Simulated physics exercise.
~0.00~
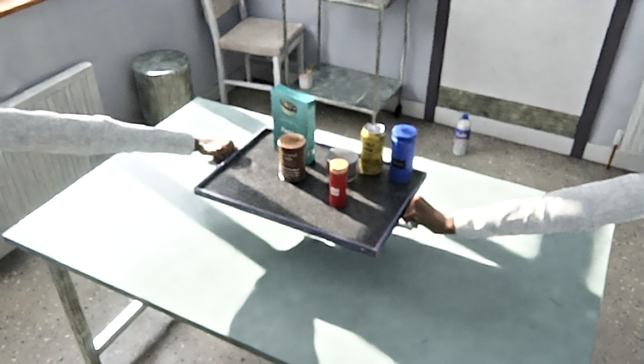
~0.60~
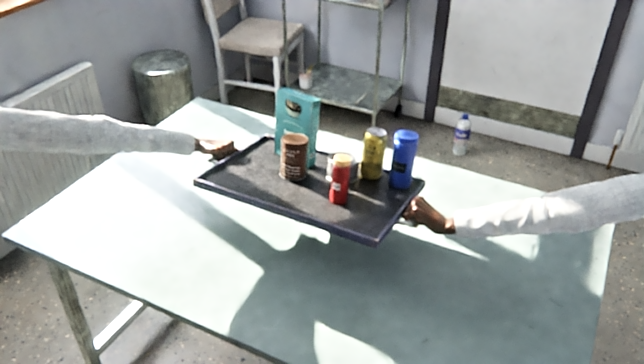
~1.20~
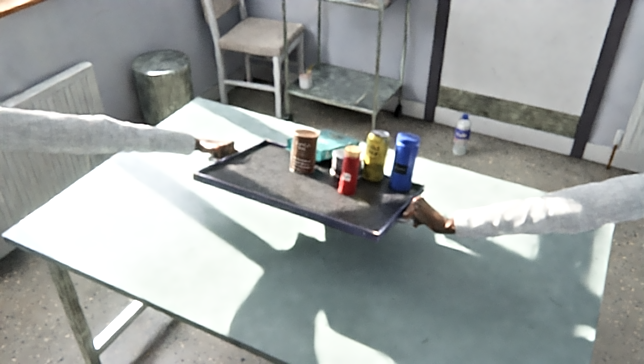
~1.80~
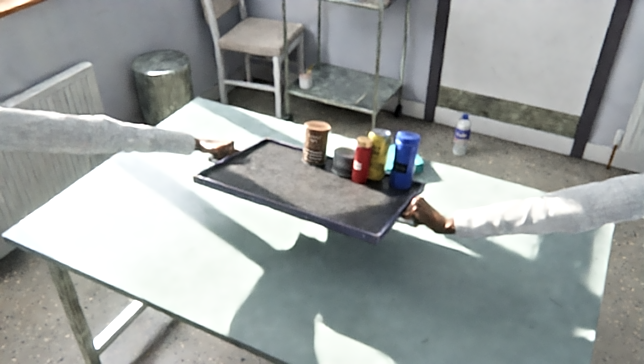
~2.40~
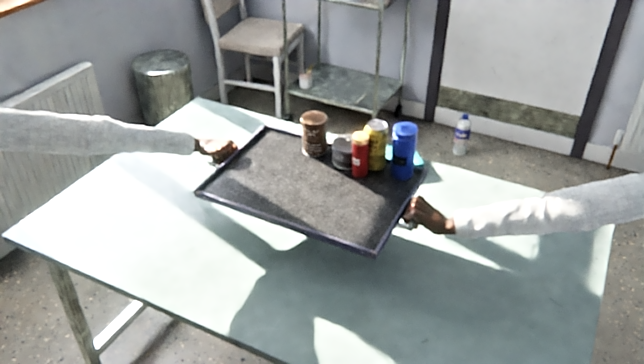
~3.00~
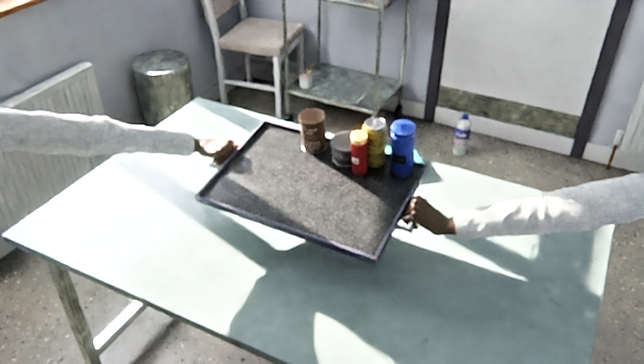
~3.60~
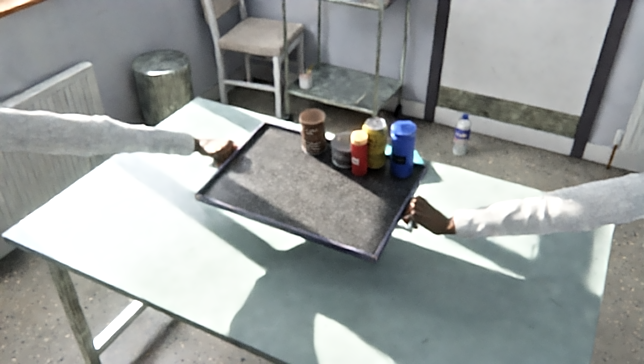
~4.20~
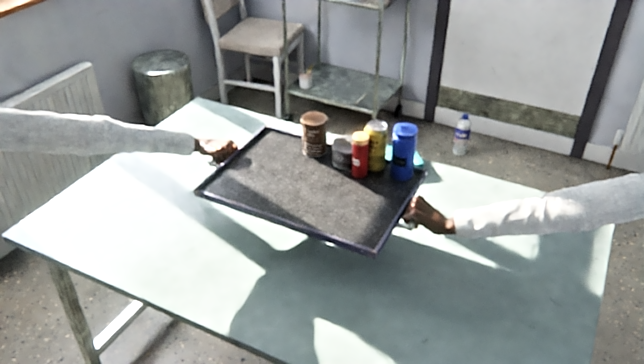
Two hands tilt a loaded tray, toppling the turquoise packet off its far side, then level it.
